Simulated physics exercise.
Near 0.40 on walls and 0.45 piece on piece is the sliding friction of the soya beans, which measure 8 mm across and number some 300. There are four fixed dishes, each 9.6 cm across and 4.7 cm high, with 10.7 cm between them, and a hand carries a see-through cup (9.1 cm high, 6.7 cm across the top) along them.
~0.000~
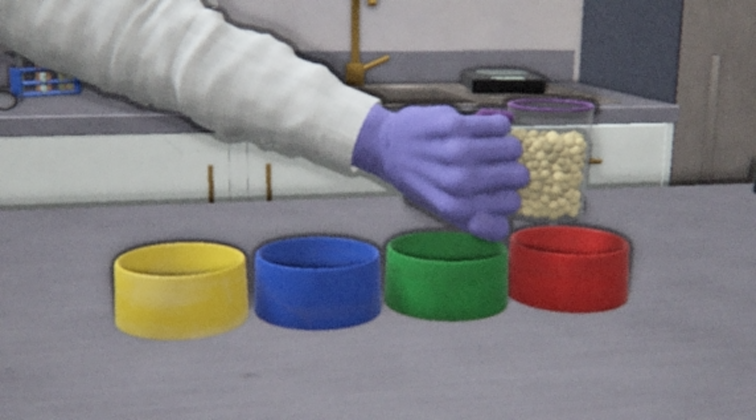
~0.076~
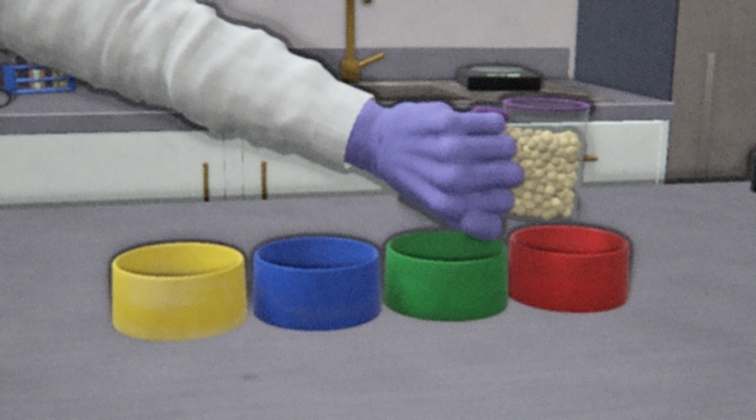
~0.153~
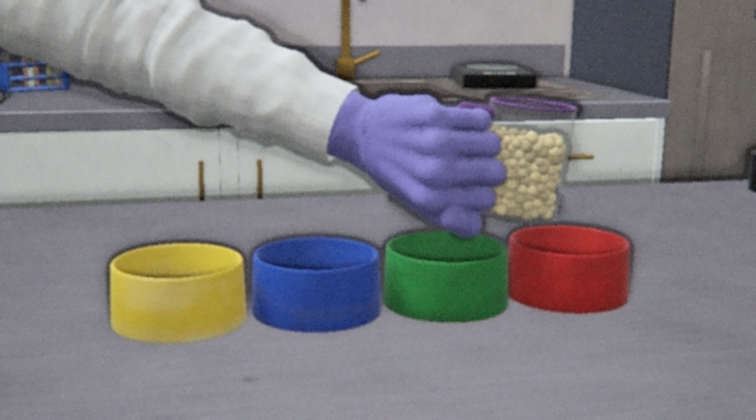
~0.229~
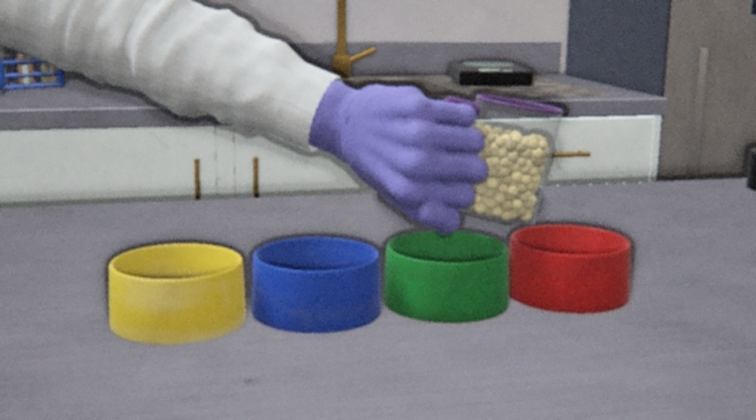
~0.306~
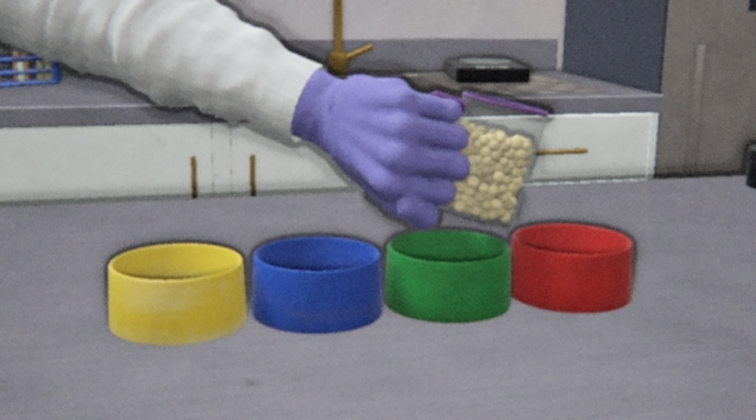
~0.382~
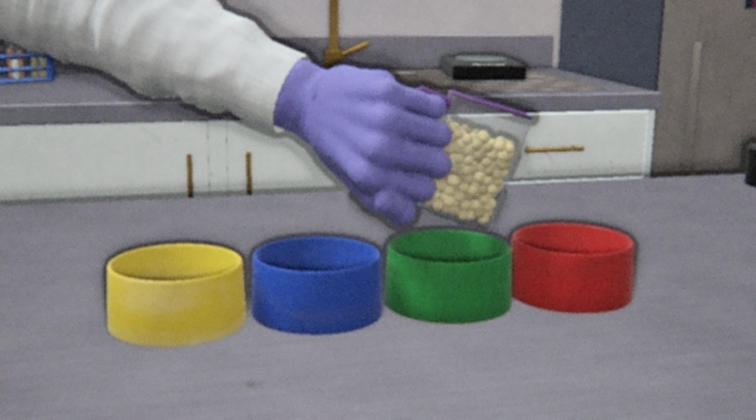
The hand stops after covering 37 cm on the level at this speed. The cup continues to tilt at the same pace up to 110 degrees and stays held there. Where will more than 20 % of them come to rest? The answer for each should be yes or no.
Red dish - no, blue dish - no, green dish - no, yellow dish - yes, counter - no.
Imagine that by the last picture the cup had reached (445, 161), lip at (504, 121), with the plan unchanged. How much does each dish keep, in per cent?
Per cent kept: Red 0, blue 0, green 0, yellow 100.
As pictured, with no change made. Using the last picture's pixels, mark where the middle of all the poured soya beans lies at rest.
When it all comes to rest, the middle is near (175, 295).
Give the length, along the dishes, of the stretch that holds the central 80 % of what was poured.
About 5 cm.
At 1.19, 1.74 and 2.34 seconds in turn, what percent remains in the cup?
In order, near 100 %, 100 % and 40 %.
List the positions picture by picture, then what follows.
The first picture shows cup at (548, 161), tilt 0 degrees, lip at (589, 105), moved 0.0 cm; middle of the pieces at (552, 170); red dish at (569, 241); green dish at (447, 247); blue dish at (318, 254); yellow dish at (181, 260).
The second picture shows cup at (542, 160), tilt 1 degrees, lip at (584, 105), moved 0.5 cm; middle of the pieces at (546, 169).
The third picture shows cup at (526, 161), tilt 5 degrees, lip at (571, 108), moved 2.0 cm; middle of the pieces at (529, 170).
The fourth picture shows cup at (508, 161), tilt 9 degrees, lip at (557, 110), moved 3.5 cm; middle of the pieces at (511, 170).
The fifth picture shows cup at (491, 160), tilt 13 degrees, lip at (543, 113), moved 5.2 cm; middle of the pieces at (493, 170).
The sixth picture shows cup at (473, 160), tilt 17 degrees, lip at (528, 116), moved 6.8 cm; middle of the pieces at (474, 170); red dish at (573, 239); green dish at (449, 247); blue dish at (317, 255); yellow dish at (176, 263). The cup turns about 55 degrees a second and travels 21 cm a second.
Then, at 1.19 s, tilt 60 degrees; cup holds 100 %.
Then, at 1.74 s, tilt 89 degrees; cup holds 100 %.
After 2.34 s, tilt 110 degrees; cup holds 40 %, yellow 60 %.
In the end, at 3.3 s, red 0 %, blue 0 %, green 0 %, yellow 100 %, counter 0 %.
